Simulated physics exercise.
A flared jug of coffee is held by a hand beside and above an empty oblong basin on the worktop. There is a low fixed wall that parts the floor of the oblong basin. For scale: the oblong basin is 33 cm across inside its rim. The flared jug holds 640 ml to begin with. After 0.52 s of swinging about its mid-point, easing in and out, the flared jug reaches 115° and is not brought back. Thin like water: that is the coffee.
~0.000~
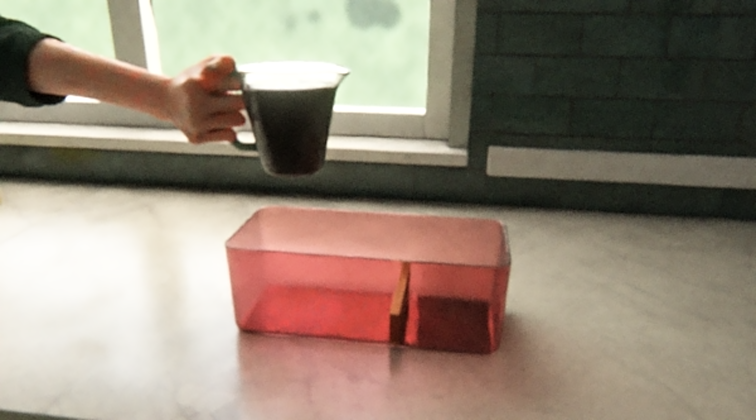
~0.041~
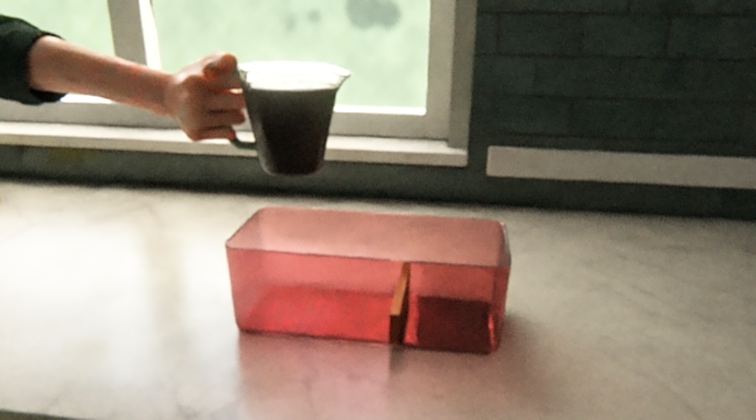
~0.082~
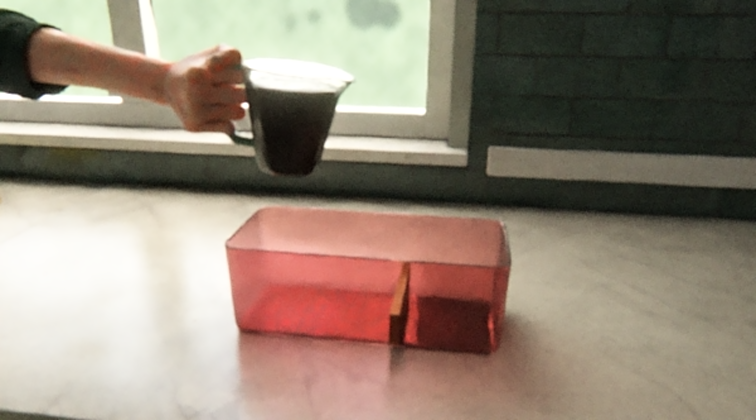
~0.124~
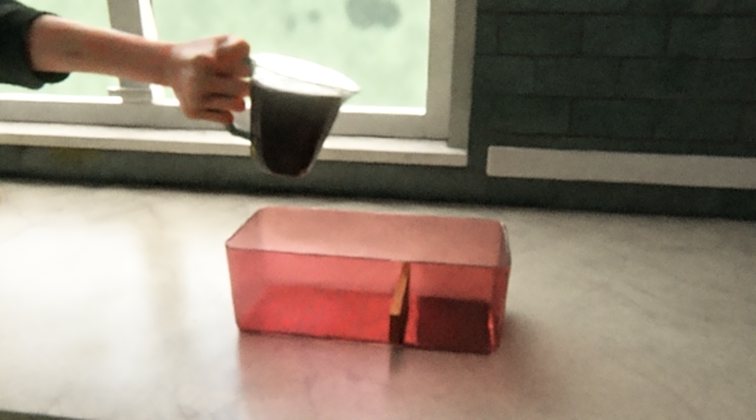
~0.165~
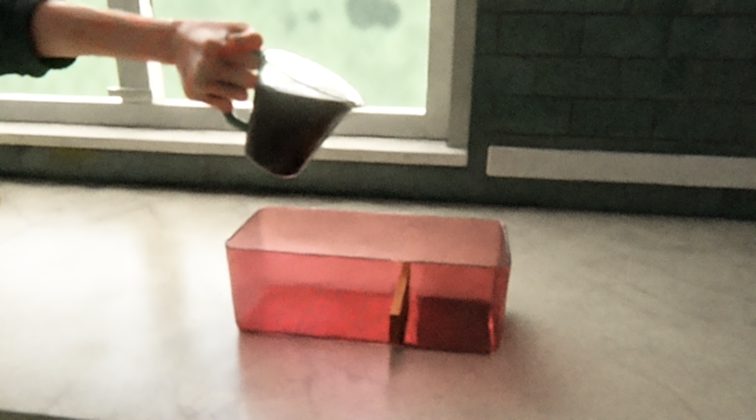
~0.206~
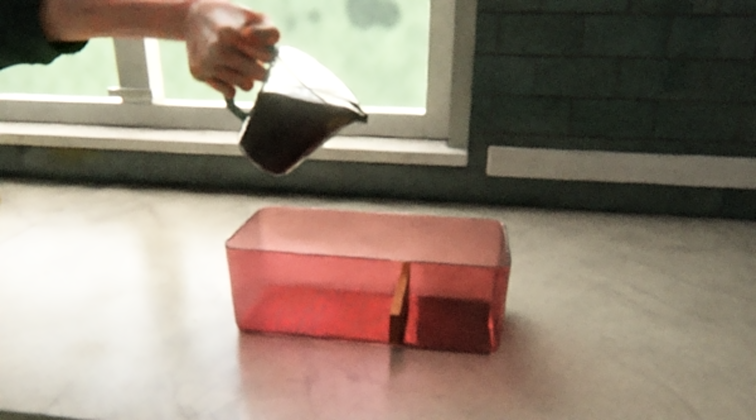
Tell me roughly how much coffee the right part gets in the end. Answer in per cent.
It gets about 27 per cent.
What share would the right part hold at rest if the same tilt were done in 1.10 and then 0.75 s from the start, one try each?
Near 50 in a hundred on the first go and near 35 in a hundred on the second.
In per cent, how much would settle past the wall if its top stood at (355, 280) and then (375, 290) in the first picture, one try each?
The first try gives 90 percent and the second 65 percent.
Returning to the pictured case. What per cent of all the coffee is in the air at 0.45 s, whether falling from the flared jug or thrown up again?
I'd say close to 26 per cent.
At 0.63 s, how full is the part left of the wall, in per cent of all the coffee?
The fraction is near 62 percent.
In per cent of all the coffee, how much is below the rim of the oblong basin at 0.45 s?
About 40%.
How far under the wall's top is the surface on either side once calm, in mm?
Left 26 mm, right 30 mm.
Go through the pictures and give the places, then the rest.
It leans 0°; its right rim is at (350, 71); the coffee meets the walls at (248, 81) and (337, 85); the oblong basin's rim runs from (243, 226) to (507, 244); the wall's top is at (401, 289), in the first picture.
It leans 2°; its right rim is at (352, 73); the coffee meets the walls at (248, 81) and (338, 86), in the second picture.
It leans 7°; its right rim is at (356, 79); the coffee meets the walls at (252, 78) and (340, 88), in the third picture.
It leans 15°; its right rim is at (362, 90); the coffee meets the walls at (257, 77) and (345, 92), in the fourth picture.
It leans 26°; its right rim is at (366, 105); the coffee meets the walls at (261, 83) and (355, 99), in the fifth picture.
It leans 39°; its right rim is at (368, 122); the coffee meets the walls at (259, 101) and (359, 110); 1 per cent is over the edge, in the sixth picture.
Then, 0.45 s in, the tilt is 110° and 33 per cent is still to pour, 16 is left of the wall and 25 right of it.
Then, 0.63 s in, the tilt is 115° and 2 per cent is still to pour, 63 is left of the wall and 24 right of it.
Then, 0.82 s in, the tilt is 115° and 0 per cent is still to pour, 67 is left of the wall and 26 right of it.
Then, 1.02 s in, the tilt is 115° and 0 per cent is still to pour, 68 is left of the wall and 27 right of it.
Finally, 68 per cent lies left of the wall, 27 right of it and 5 outside.
